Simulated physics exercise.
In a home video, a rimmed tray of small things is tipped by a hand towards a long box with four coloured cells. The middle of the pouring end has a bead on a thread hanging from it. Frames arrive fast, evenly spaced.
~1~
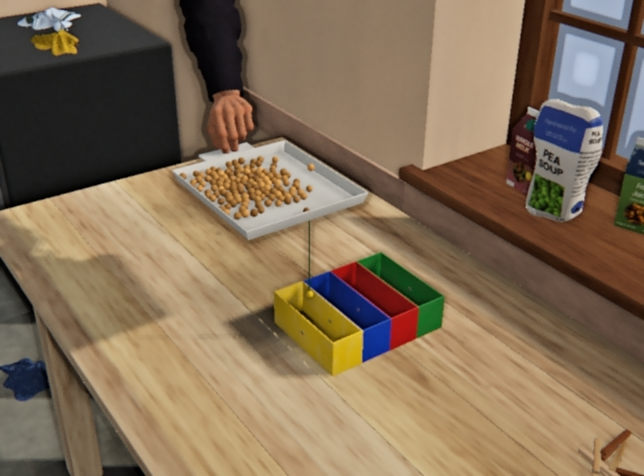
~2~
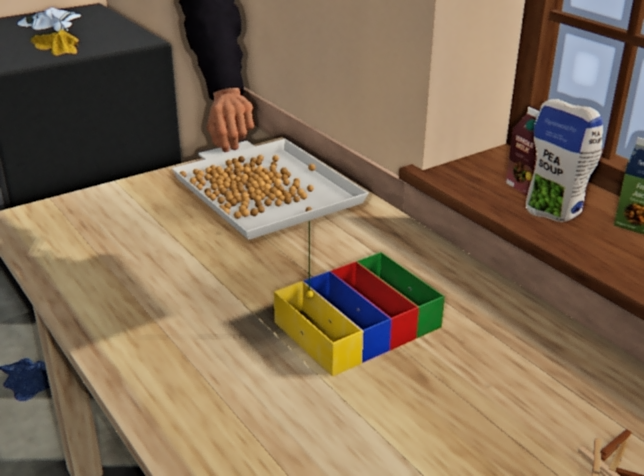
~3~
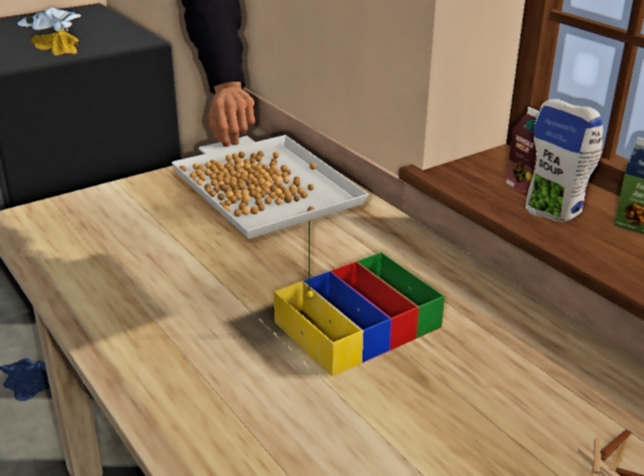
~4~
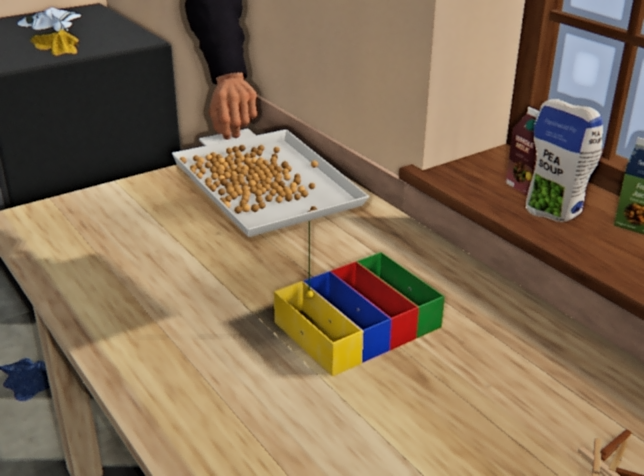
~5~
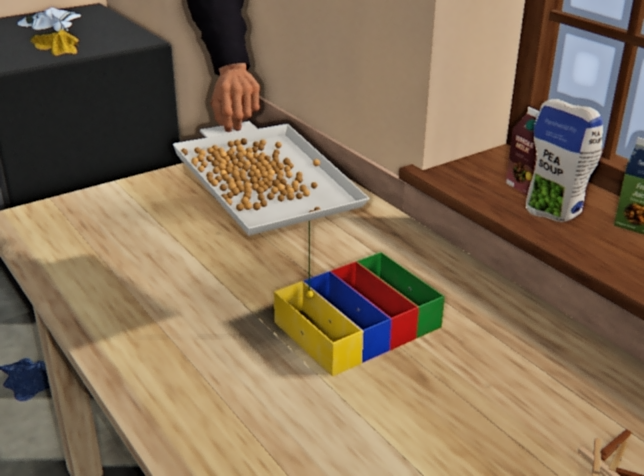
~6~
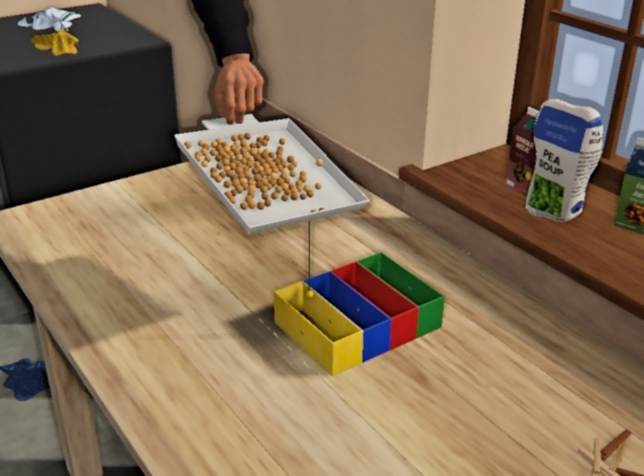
At first, a hand holds the edge of a white rimmed tray of small round wooden beads, level above a table near a box with yellow, blue, red and green cells. Then the hand raises its side slightly, and the tray tilts lower toward the right corner. Finally the beads shift across the tray.
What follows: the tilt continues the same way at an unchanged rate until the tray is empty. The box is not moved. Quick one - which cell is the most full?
The red one is.
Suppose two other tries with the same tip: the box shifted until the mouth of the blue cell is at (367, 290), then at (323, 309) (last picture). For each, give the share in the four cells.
Some 100 percent, followed by some 90 percent.
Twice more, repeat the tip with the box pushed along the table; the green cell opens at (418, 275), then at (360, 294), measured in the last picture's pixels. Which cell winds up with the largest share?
So the first one goes to blue and the second to that green cell.
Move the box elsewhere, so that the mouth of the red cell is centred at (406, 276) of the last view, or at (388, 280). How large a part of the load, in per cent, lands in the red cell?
It would be near 0 per cent first and near 20 per cent second.
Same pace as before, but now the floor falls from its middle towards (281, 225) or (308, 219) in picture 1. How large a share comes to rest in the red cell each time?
It comes to about 0 per cent the first time and about 10 per cent the second.
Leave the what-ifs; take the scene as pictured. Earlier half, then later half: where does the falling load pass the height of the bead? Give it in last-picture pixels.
It goes through near (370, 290) first, then near (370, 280).
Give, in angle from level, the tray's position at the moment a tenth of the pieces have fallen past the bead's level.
50°.
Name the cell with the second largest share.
That would be the blue one.
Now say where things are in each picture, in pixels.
The first frame shows corners of the pouring end (248, 229) and (363, 192), level; middle of the load (254, 185), round wooden beads; bead on its thread (309, 294); yellow cell (347, 350); blue cell (376, 338); red cell (404, 326); green cell (430, 314).
The second frame shows corners of the pouring end (248, 228) and (363, 193), level; middle of the load (254, 184).
The third frame shows corners of the pouring end (249, 228) and (363, 194), tipped barely, lowest at the right corner; middle of the load (254, 181).
The fourth frame shows corners of the pouring end (250, 226) and (364, 195), tipped a little, lowest at the right corner; middle of the load (255, 177).
The fifth frame shows corners of the pouring end (250, 225) and (364, 197), tipped a little, lowest at the right corner; middle of the load (256, 173), just a few on the move.
The sixth frame shows corners of the pouring end (251, 224) and (364, 199), tipped clearly, lowest at the right corner; middle of the load (260, 170), every one on the move; yellow cell (347, 350); blue cell (376, 338); red cell (404, 326); green cell (430, 314).
Just after the last frame, tray tipped steeply; roughly two thirds on the tray; about a tenth in the red cell; about a tenth in the blue cell; just a few in the green cell; just a few in the yellow cell; about a tenth falling or outside the box.
A moment on, tray tipped past a quarter turn; roughly half in the red cell; roughly a third in the blue cell; about a tenth in the green cell; just a few in the yellow cell; about a tenth falling or outside the box.
Further on, tray tipped past a quarter turn; roughly half in the red cell; roughly a third in the blue cell; about a tenth in the green cell; just a few in the yellow cell; about a tenth falling or outside the box.
When it is over, tray tipped past a quarter turn; roughly half in the red cell; roughly a third in the blue cell; about a tenth in the green cell; just a few in the yellow cell; about a tenth outside the box.
